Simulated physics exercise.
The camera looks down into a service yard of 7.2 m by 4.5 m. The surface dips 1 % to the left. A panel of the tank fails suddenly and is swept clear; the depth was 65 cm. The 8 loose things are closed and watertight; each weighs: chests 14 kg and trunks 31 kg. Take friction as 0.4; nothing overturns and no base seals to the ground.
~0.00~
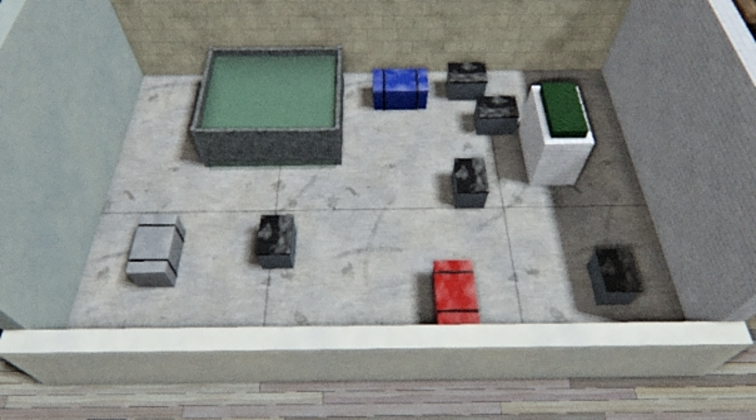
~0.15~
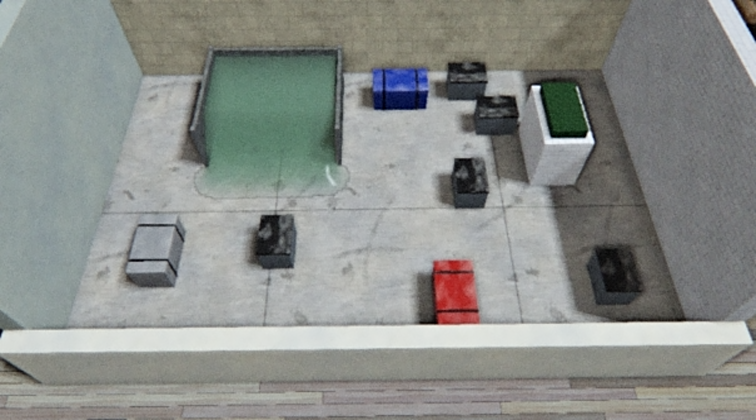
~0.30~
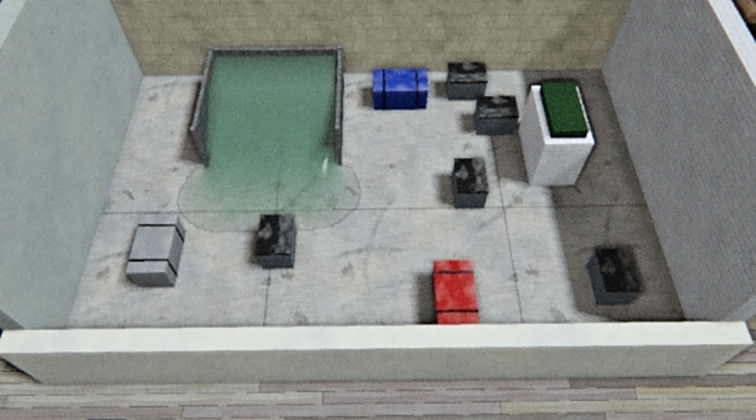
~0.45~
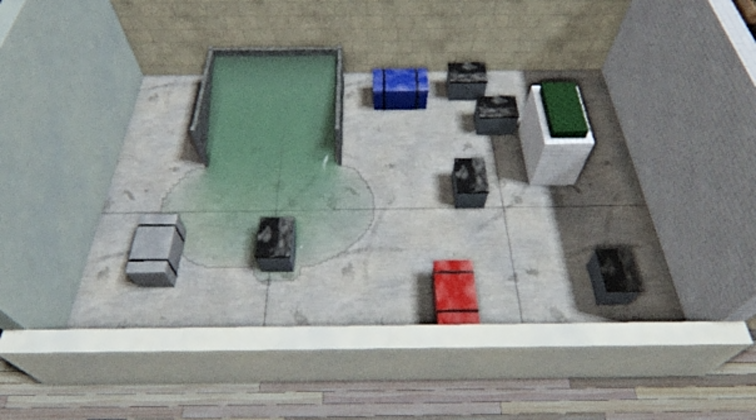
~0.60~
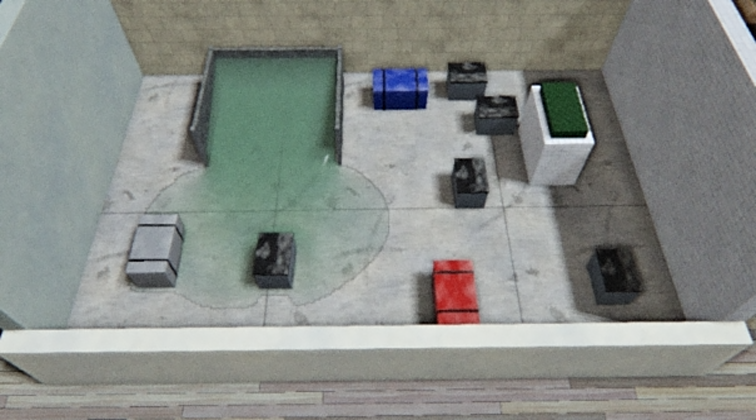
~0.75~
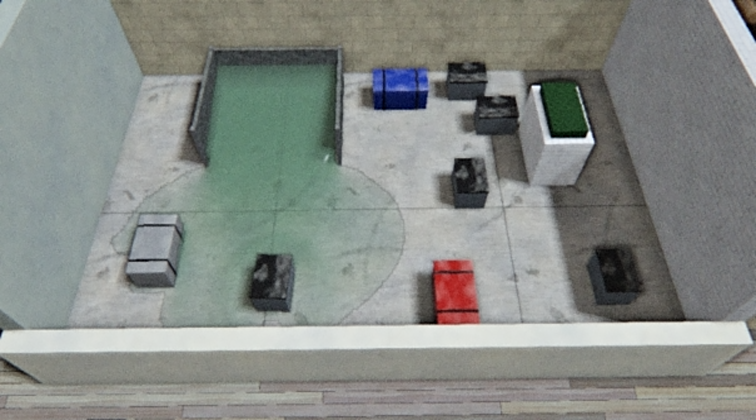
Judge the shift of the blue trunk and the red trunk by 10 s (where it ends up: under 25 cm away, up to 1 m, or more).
Blue trunk barely shifts; red trunk travels far.
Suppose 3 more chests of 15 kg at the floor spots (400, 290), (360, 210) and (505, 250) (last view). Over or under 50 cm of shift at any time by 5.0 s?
In that order: More, past it, over.
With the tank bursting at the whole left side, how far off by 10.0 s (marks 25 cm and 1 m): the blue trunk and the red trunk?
In that case the blue trunk stays put, the red trunk gets carried off.
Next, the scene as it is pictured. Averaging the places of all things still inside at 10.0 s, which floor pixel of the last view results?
Near (444, 149).
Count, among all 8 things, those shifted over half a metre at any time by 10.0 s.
4 of them.
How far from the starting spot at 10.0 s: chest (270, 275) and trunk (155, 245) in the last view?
In turn: 140 cm, 250 cm.
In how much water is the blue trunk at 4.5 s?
Roughly 0 cm.
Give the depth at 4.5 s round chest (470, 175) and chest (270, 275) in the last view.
About 3 and 9 cm.
After 2.0 s the blue trunk is near (401, 80), 0.0 m from its start, aground; the red trunk is near (486, 283), 0.4 m from its start, aground; 2 afloat.
After 4.5 s the blue trunk is near (401, 80), 0.0 m from its start, aground; the red trunk is near (587, 192), 2.2 m from its start, aground; 2 afloat.
After 7.0 s the blue trunk is near (401, 80), 0.0 m from its start, aground; the red trunk is near (588, 189), 2.3 m from its start, aground; 1 afloat.
After 10.0 s the blue trunk is near (401, 80), 0.0 m from its start, aground; the red trunk is near (588, 189), 2.3 m from its start, aground; 1 afloat.
